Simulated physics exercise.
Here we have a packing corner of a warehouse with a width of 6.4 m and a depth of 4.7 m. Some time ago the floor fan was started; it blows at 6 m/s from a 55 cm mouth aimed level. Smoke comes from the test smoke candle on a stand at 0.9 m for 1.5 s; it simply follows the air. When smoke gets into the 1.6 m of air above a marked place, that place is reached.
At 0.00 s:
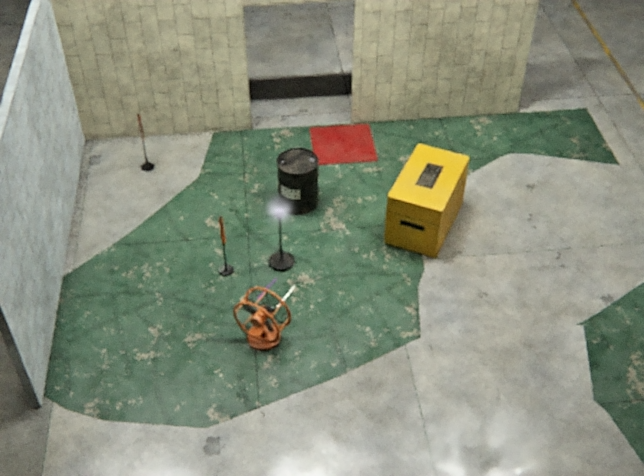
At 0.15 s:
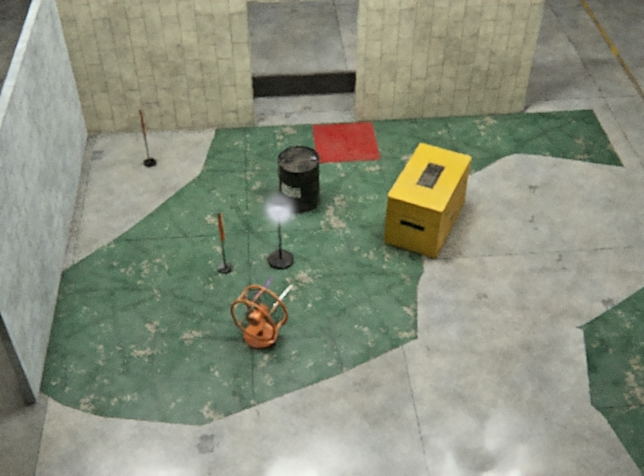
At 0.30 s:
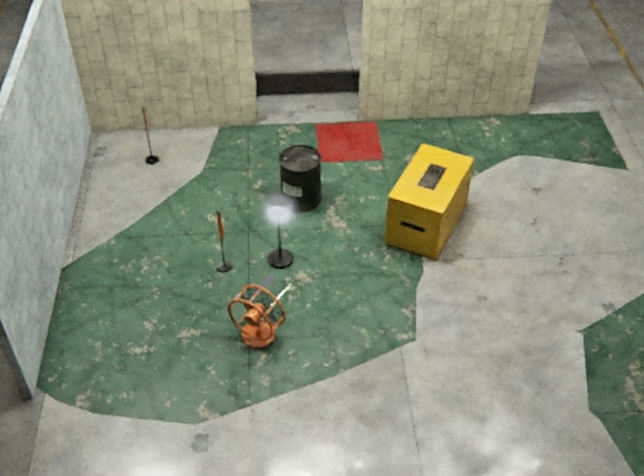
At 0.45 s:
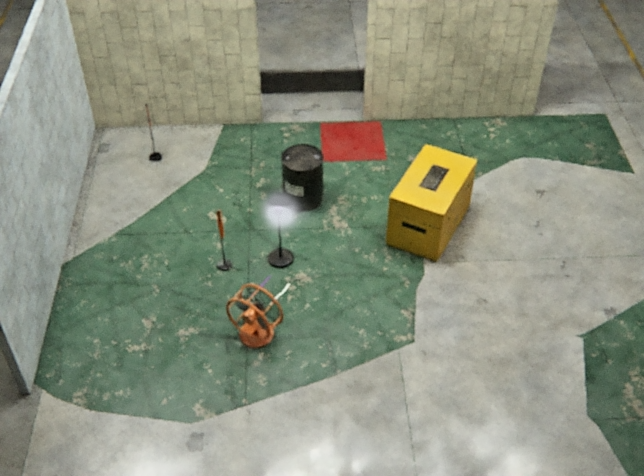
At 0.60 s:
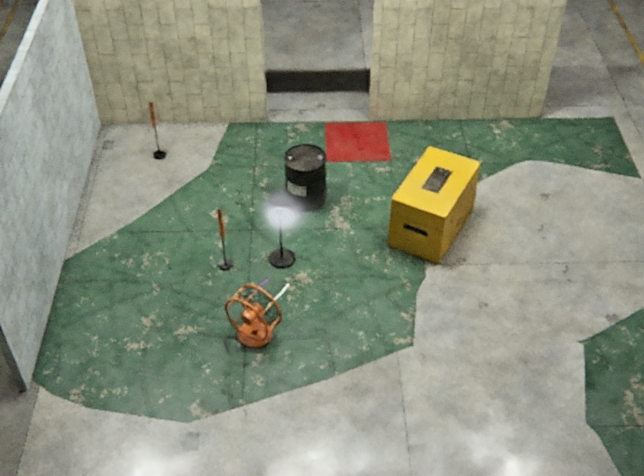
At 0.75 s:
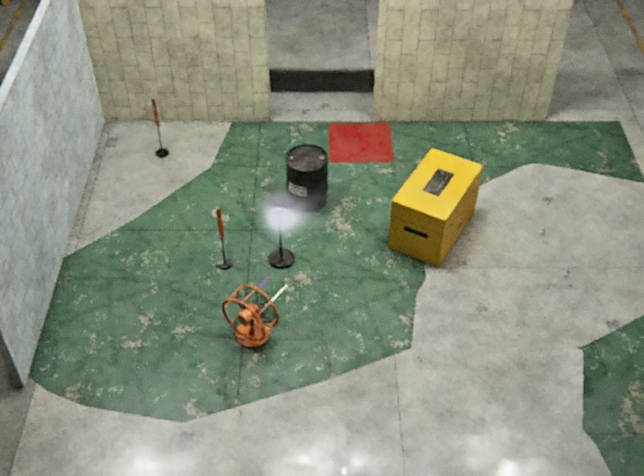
A warehouse corner with a patchy green and grey floor is seen from high above, facing pale block walls with a gap. An orange caged fan stands near the lower centre, with a dark candle stand and black barrel behind, two ribbon stands to the left, a red mat at the back and a yellow case to the right. The view slowly swings slightly while white smoke thickens above the candle and the ribbons shift faintly.
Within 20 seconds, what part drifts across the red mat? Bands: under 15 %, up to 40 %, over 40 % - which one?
Estimate: Over 40 %.
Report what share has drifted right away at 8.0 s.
Estimate: Around 70 %.
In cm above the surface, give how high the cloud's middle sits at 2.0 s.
I'd say around 60 centimetres.
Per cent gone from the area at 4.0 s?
Estimate: Some 20 in a hundred.
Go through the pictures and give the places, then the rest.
In the first picture, the smoke is thickest near (279, 208), the test smoke candle on a stand stands at (280, 219) and the floor fan is at (262, 315).
In the second picture, the smoke is thickest near (279, 208) and the red mat is centred on (345, 142).
In the third picture, the smoke is thickest near (279, 209), a ribbon ends at (222, 239) and a ribbon ends at (148, 133).
In the fourth picture, the smoke is thickest near (280, 209), the top of a packing case is at (434, 178) and the top of a barrel is at (302, 157).
In the fifth picture, the smoke is thickest near (281, 210).
In the sixth picture, the smoke is thickest near (282, 211) and reaches out to (310, 206), a ribbon ends at (223, 237) and a ribbon ends at (158, 126).
By 2.0 s, 0 % is gone from the area; 6 % has passed over the red mat, and the middle of the rest is near (308, 196).
By 4.0 s, 21 % is gone from the area; 41 % has passed over the red mat, and the middle of the rest is near (368, 90).
By 8.0 s, 70 % is gone from the area; 47 % has passed over the red mat, and the middle of the rest is near (240, 63).
By 20.0 s, 89 % is gone from the area; 49 % has passed over the red mat.
